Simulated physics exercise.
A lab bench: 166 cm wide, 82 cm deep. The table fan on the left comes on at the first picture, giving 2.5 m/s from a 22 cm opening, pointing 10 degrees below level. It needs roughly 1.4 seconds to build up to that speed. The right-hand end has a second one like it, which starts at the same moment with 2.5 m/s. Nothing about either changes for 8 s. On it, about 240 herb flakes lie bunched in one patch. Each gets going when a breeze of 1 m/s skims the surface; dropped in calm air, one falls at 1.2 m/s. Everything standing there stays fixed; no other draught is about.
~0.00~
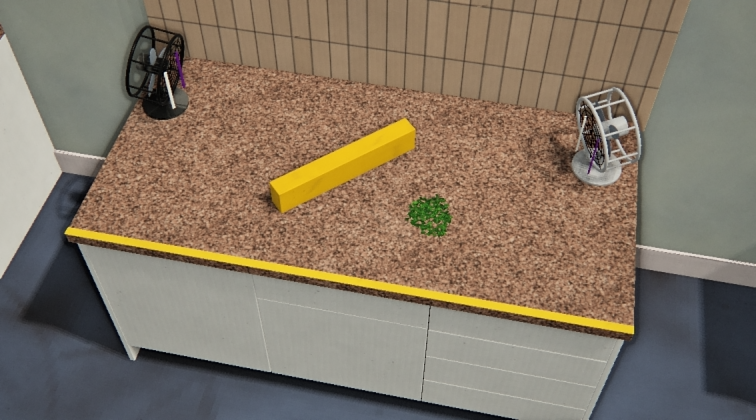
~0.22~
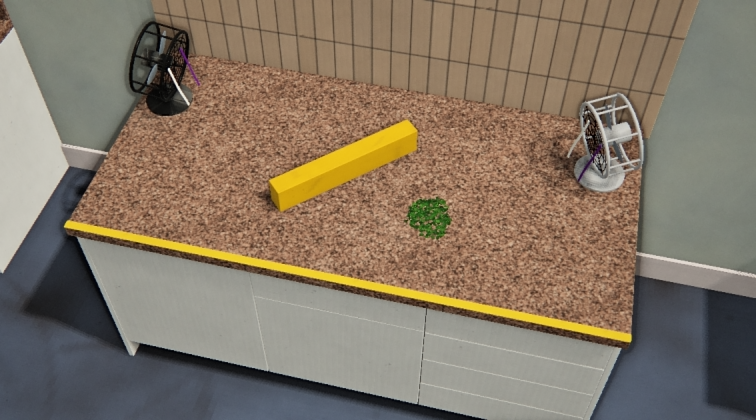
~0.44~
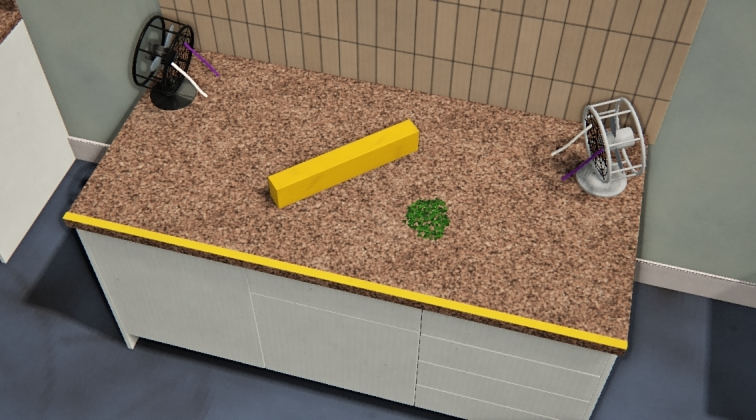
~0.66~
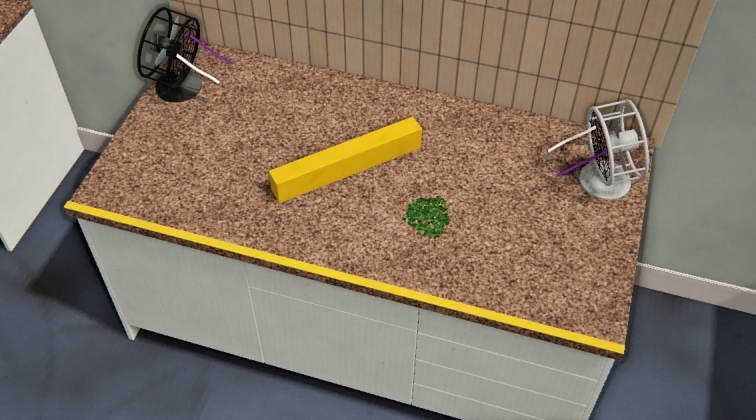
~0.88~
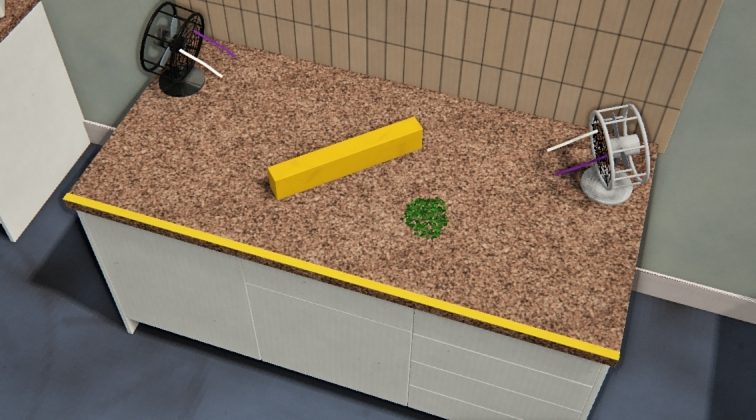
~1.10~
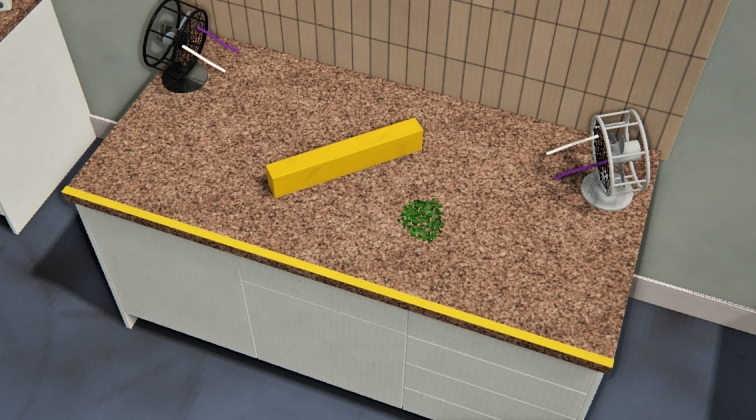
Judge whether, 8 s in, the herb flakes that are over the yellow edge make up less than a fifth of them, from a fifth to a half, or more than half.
They make up more than half.
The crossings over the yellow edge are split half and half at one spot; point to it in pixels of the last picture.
About (298, 268).
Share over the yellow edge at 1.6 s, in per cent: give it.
Roughly 40 per cent.
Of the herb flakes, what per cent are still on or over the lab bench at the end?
Estimate: Close to 0 percent.
After 1.6 s, 56 % are still on the top, 42 % are over the yellow edge; the middle of those left on the top is near (303, 252).
After 2.6 s, 0 % are still on the top, 100 % are over the yellow edge.
After 4.4 s, 0 % are still on the top, 100 % are over the yellow edge.
After 8.0 s, at the end, 100 % are over the yellow edge.
